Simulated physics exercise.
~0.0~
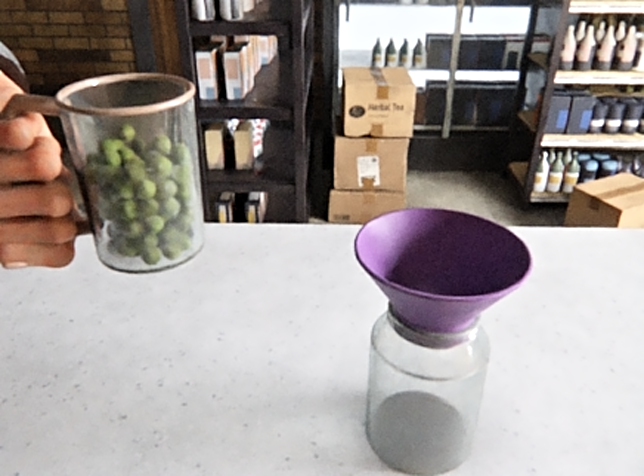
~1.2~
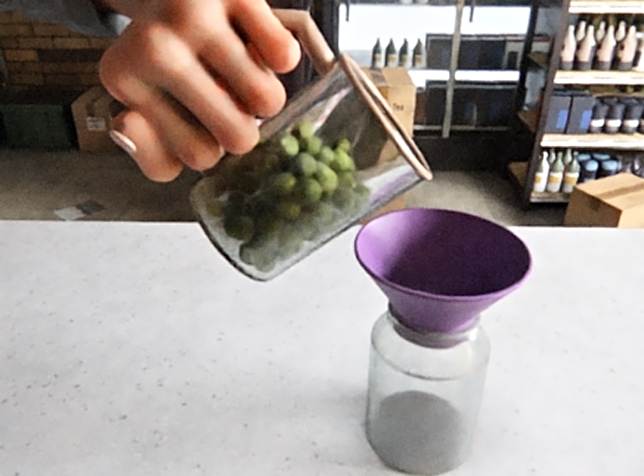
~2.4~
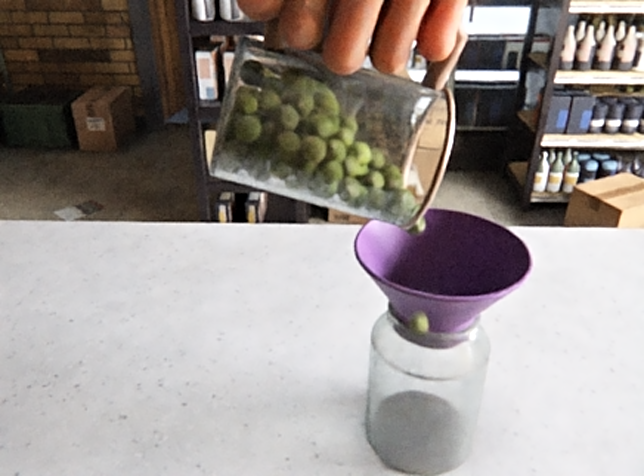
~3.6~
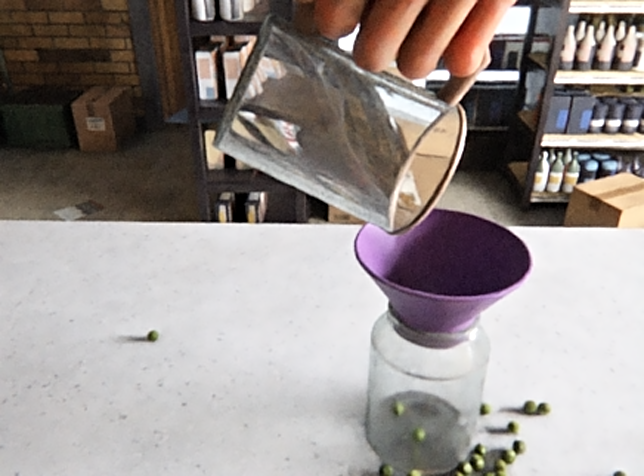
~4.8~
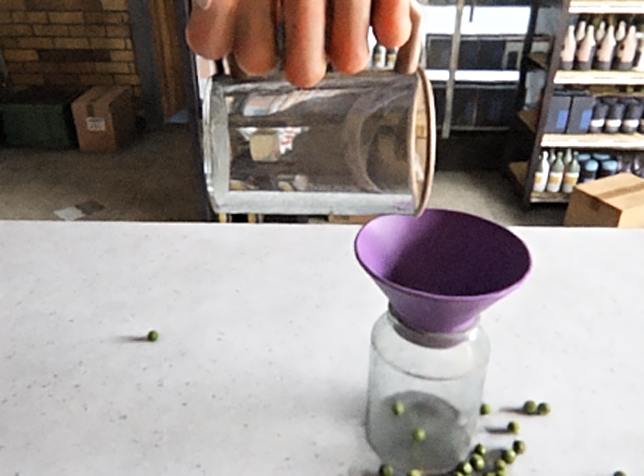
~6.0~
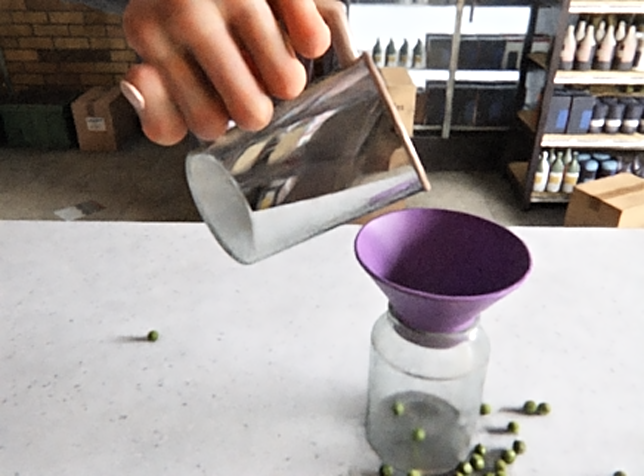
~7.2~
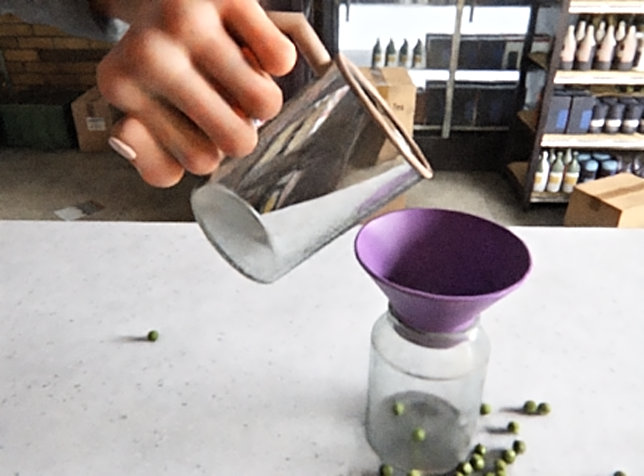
On a pale speckled counter in a shop-like room with stocked shelves and cardboard boxes behind it, a hand at the left holds a clear cup of small green olives upright. A purple funnel sits over a glass jar to the right. The hand moves the cup right and tips it toward the funnel, then raises it onto its side as olives begin to leave the rim. Soon the cup is empty, and olives lie scattered around the jar's base, with one off to the left. The hand turns the empty cup partway back, leaving it leaning above the funnel while the olives stay still.
